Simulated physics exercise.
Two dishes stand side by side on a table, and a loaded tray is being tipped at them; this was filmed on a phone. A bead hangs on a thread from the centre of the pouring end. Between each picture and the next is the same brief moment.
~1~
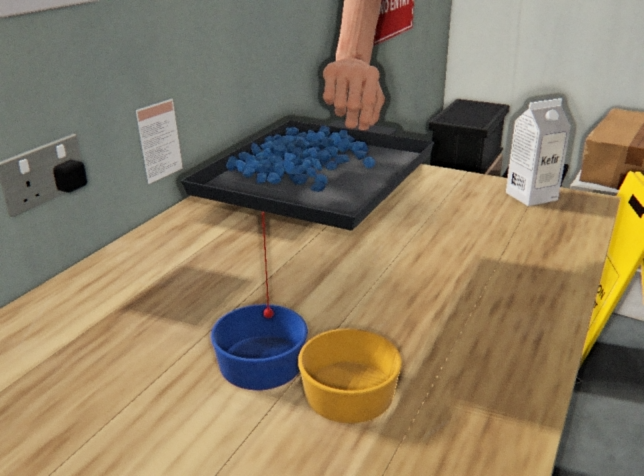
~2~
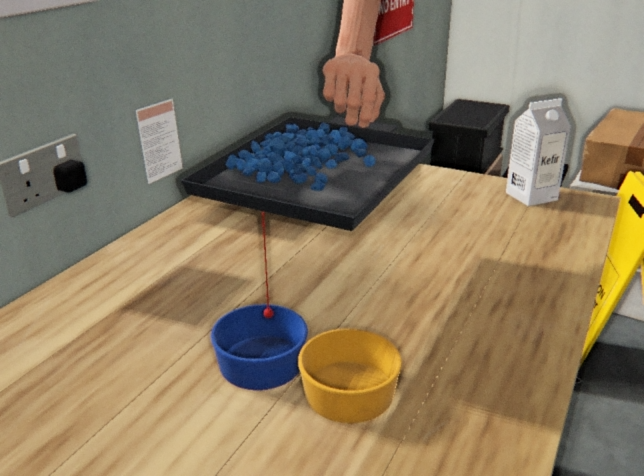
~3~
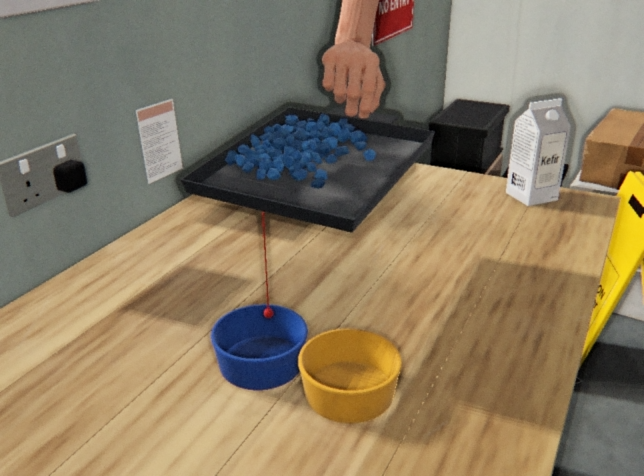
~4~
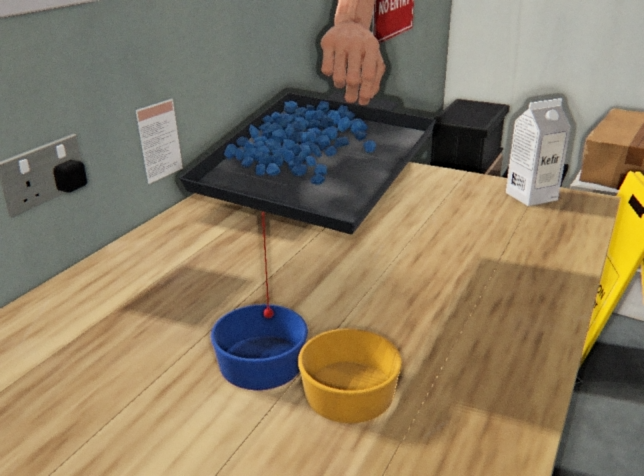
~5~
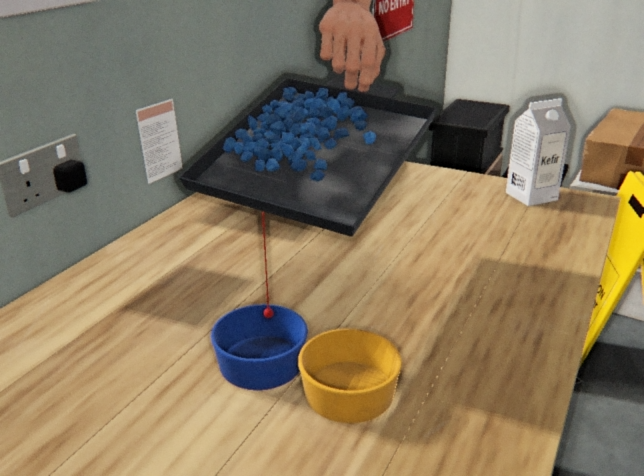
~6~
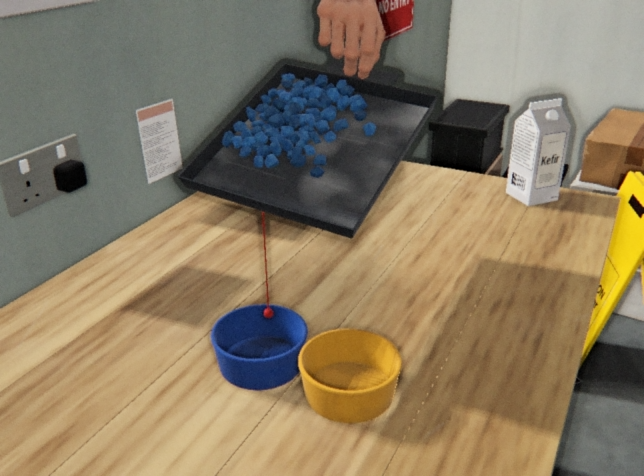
A dark tray loaded with small blue stones started out level above a blue dish and a yellow dish, then a hand gradually raised its far end, tilting it toward the near right corner.
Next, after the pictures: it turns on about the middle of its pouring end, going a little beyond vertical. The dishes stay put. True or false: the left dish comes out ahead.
False.
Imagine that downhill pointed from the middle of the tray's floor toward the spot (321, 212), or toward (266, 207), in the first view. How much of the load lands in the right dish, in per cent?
Respectively close to 70 and 10 in a hundred.
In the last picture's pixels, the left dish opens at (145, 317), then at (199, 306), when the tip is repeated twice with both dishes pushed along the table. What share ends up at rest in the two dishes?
It would be roughly 30 per cent for the first and roughly 10 per cent for the second.
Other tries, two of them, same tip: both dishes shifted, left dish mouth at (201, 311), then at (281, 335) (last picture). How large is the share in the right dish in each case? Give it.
20 per cent the first time, 30 per cent the second time.
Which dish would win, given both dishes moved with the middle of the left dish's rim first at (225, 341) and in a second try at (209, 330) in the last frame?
In the first try it's the right-side dish, and in the second it's the right-side dish.
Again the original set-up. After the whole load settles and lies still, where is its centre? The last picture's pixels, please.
Near (307, 396).
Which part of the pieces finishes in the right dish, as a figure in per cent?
Roughly 40 %.
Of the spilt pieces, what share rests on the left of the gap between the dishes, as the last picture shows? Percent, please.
Near 80 in a hundred.
Just after the last frame, tray tipped steeply; the larger part on the tray; just a few in the right dish; roughly a quarter in the air.
A moment on, tray tipped past a quarter turn; about a tenth on the tray; roughly a quarter in the right dish; about a tenth in the left dish; roughly a third outside both; roughly a quarter in the air.
Further on, tray tipped past a quarter turn; roughly a third in the right dish; roughly a quarter in the left dish; roughly half outside both.
When it is over, tray tipped past a quarter turn; roughly a third in the right dish; roughly a quarter in the left dish; roughly half outside both.
